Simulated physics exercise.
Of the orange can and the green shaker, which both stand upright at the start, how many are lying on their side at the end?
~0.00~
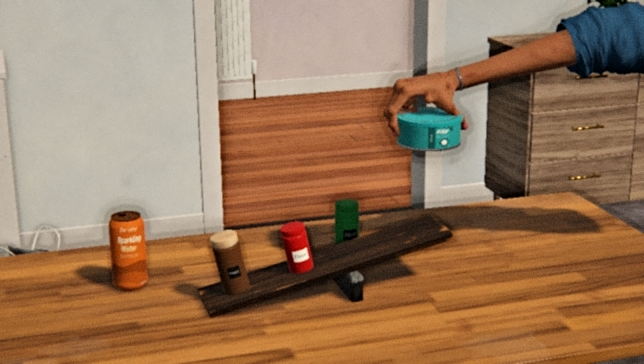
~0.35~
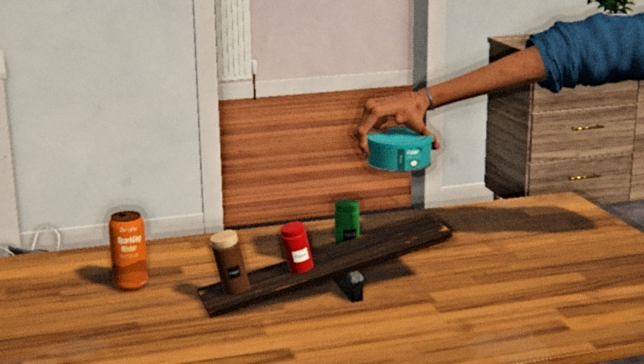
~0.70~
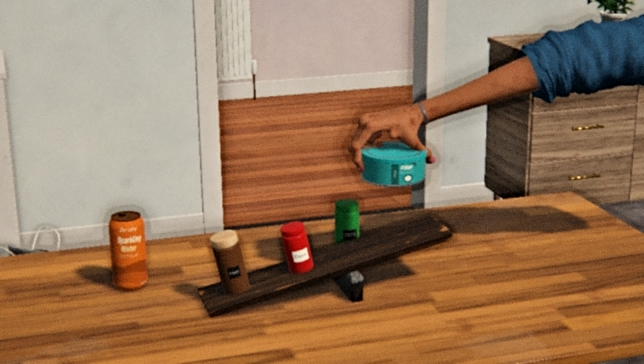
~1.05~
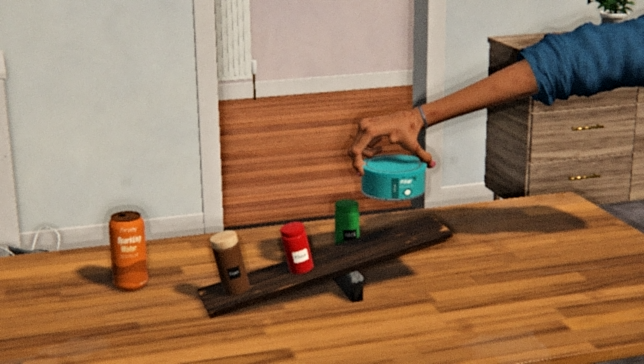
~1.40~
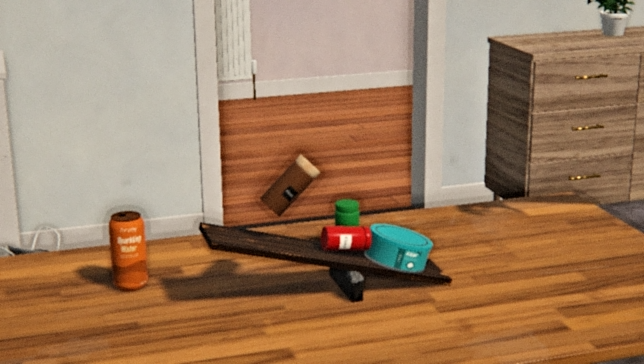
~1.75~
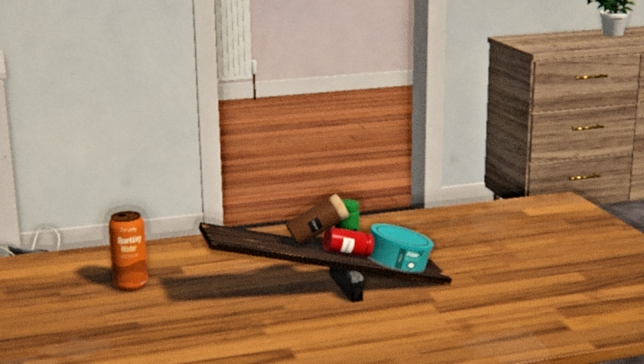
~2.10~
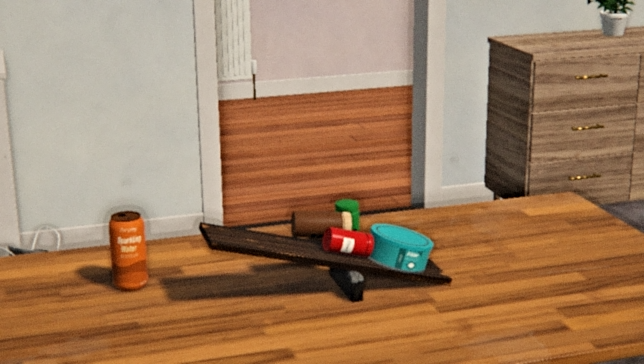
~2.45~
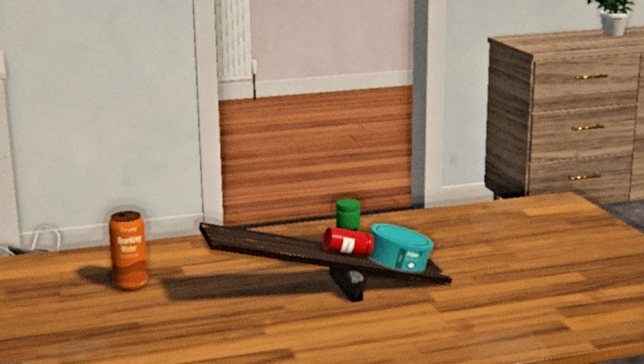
Neither of them is lying on its side at the end, as the orange can and the green shaker are both still upright.
We see a hand release a turquoise tub over the raised right end of a plank see-saw, tipping it the other way. The brown shaker flies up and finally drops out of sight, while the red shaker lies beside the tub and the orange can stays standing.
